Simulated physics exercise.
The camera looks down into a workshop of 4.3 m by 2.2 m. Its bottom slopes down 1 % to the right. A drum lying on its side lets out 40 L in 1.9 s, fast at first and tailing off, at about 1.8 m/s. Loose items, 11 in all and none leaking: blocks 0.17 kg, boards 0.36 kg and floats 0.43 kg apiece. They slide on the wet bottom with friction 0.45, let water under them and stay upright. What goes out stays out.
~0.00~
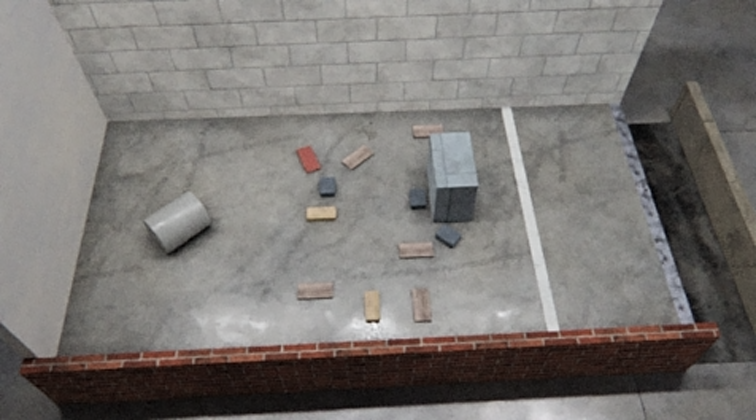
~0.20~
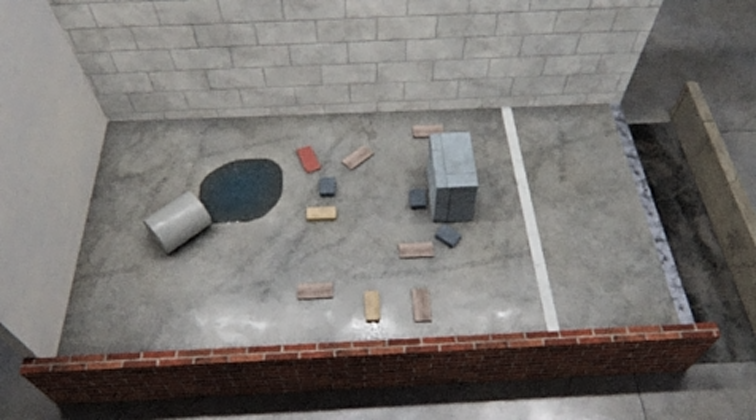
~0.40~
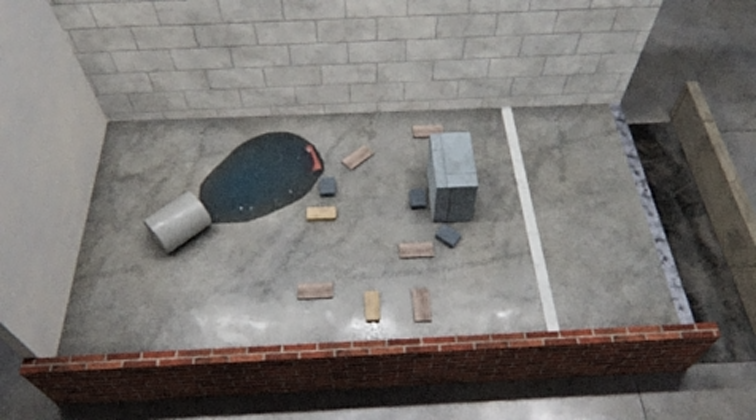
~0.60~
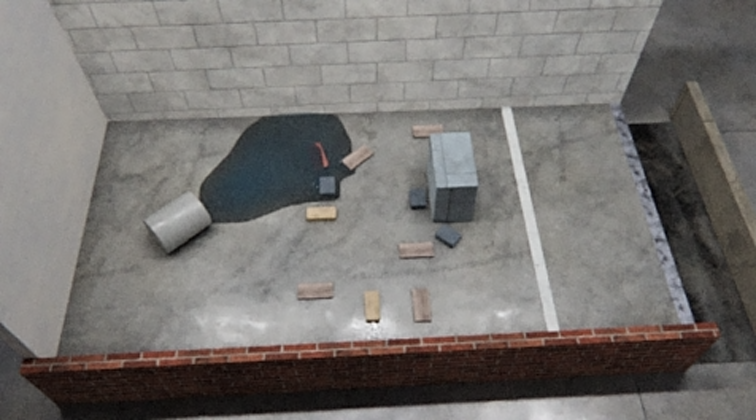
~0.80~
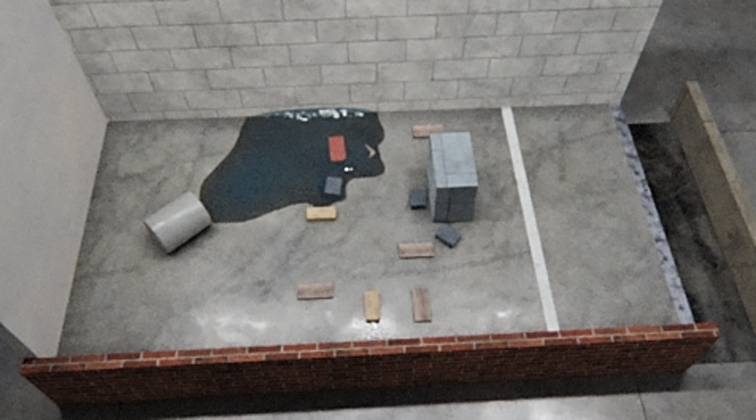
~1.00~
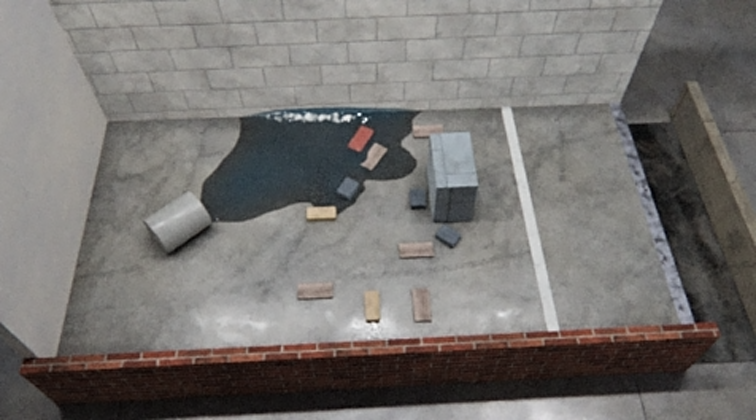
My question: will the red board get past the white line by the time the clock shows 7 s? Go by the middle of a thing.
Red board passes.
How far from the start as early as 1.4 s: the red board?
About 80 cm.
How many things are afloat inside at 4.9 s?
At that moment 0.
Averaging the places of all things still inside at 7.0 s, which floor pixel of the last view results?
At about (406, 245).
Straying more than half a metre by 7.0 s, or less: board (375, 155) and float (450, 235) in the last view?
In that order: Past it, under.
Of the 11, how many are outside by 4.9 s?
I count 2.
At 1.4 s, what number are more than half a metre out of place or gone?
By then 1.
After 1.4 s the red board is near (407, 120), 0.9 m from its start, afloat; 0 of 11 are over the mark; 1 afloat.
After 3.1 s the red board has gone out; 3 of 11 are over the mark; 0 afloat.
After 4.9 s the red board has gone out; 3 of 11 are over the mark; 0 afloat.
After 7.0 s the red board has gone out; 3 of 11 are over the mark; 0 afloat.
